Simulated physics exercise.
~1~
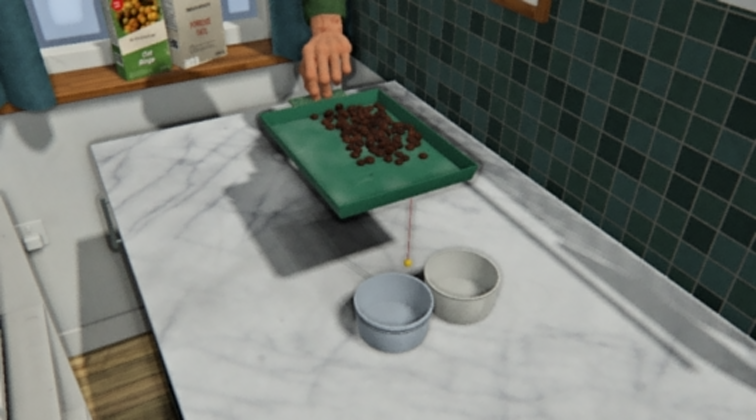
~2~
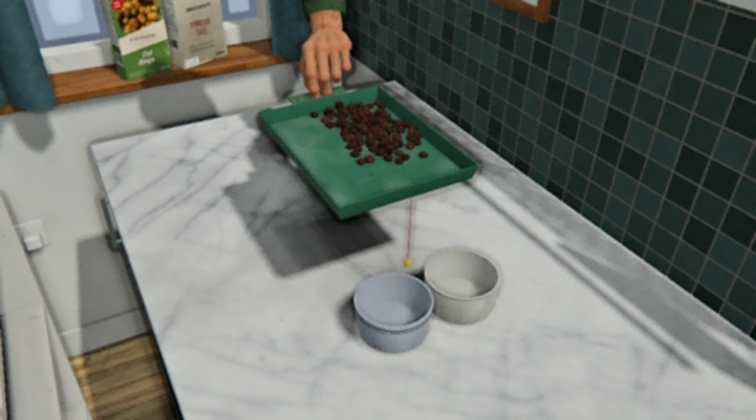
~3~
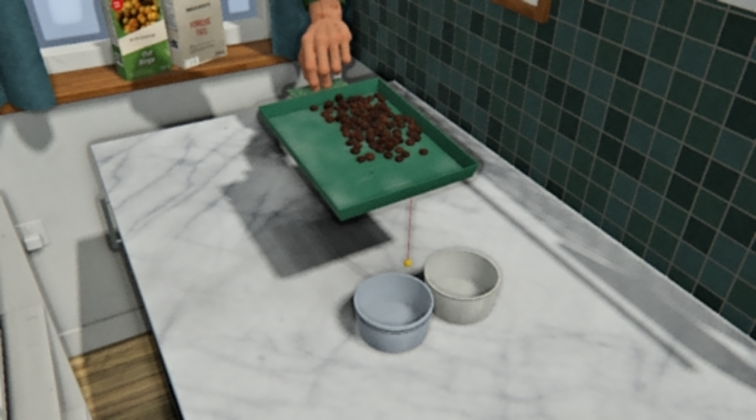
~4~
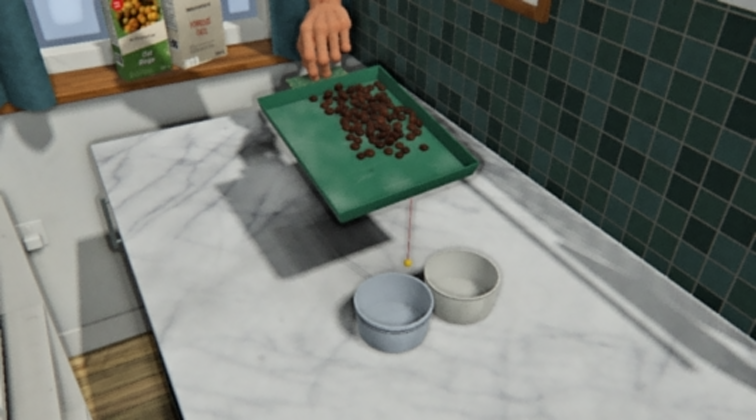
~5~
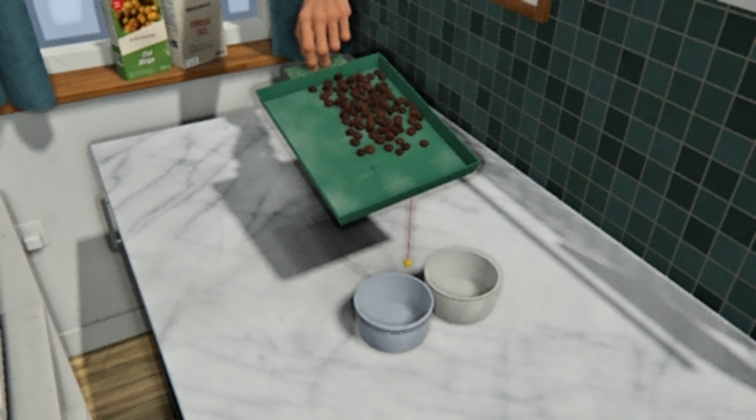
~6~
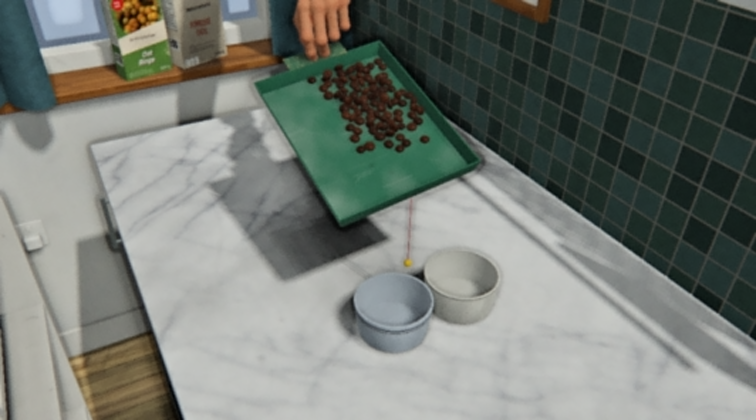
We see a hand gradually raise the far end of a green tray of small brown pieces above a marble counter, its near edge dipping slightly at the left corner, while two small bowls and a hanging bead stay still.
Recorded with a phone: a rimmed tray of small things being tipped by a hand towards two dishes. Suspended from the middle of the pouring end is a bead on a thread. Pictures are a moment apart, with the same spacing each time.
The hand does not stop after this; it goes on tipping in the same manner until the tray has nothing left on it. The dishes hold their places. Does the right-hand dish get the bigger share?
I'd say the left dish gets the lion's share of it.
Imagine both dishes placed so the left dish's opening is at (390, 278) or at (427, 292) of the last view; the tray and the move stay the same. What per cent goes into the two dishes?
Some 20 percent, followed by some 0 percent.
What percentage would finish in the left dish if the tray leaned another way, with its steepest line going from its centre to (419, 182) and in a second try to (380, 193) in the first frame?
0 % and 60 %, roughly.
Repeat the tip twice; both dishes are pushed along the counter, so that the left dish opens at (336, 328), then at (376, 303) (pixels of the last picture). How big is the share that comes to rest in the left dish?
In order: 40 percent and 80 percent.
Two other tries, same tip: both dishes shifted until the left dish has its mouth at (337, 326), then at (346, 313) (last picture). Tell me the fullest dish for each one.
The first time the left-side one comes out ahead, then the left-side one the second time.
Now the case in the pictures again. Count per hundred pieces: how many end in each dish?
In the left dish you'd find about 30 % of the load, and in the right dish about 0 %.
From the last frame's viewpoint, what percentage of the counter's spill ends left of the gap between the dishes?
Estimate: About 100 per cent.
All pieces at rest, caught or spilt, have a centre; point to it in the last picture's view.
At about (343, 343), give or take.
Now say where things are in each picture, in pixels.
In the first picture, corners of the pouring end at (341, 203) and (473, 165), level; middle of the load at (374, 132), flat chocolate drops; left dish at (413, 336); right dish at (483, 308); bead on its thread at (408, 263).
In the second picture, corners of the pouring end at (341, 204) and (474, 164), level; middle of the load at (374, 130).
In the third picture, corners of the pouring end at (341, 206) and (474, 163), tipped barely, lowest at the left corner; middle of the load at (374, 125).
In the fourth picture, corners of the pouring end at (341, 210) and (474, 162), tipped a little, lowest at the left corner; middle of the load at (374, 118).
In the fifth picture, corners of the pouring end at (341, 213) and (475, 160), tipped a little, lowest at the left corner; middle of the load at (374, 110).
In the sixth picture, corners of the pouring end at (341, 216) and (475, 159), tipped clearly, lowest at the left corner; middle of the load at (374, 103); left dish at (413, 336); right dish at (483, 308).
Soon, tray tipped steeply; most on the tray; about a quarter in the air.
A while on, tray tipped past a quarter turn; about a quarter on the tray; about a quarter in the left dish; about half outside both; a small part in the air.
Towards the end, tray tipped past a quarter turn; about a third in the left dish; about two thirds outside both.
Finally, tray tipped past a quarter turn; about a third in the left dish; none in the right dish; about two thirds outside both.
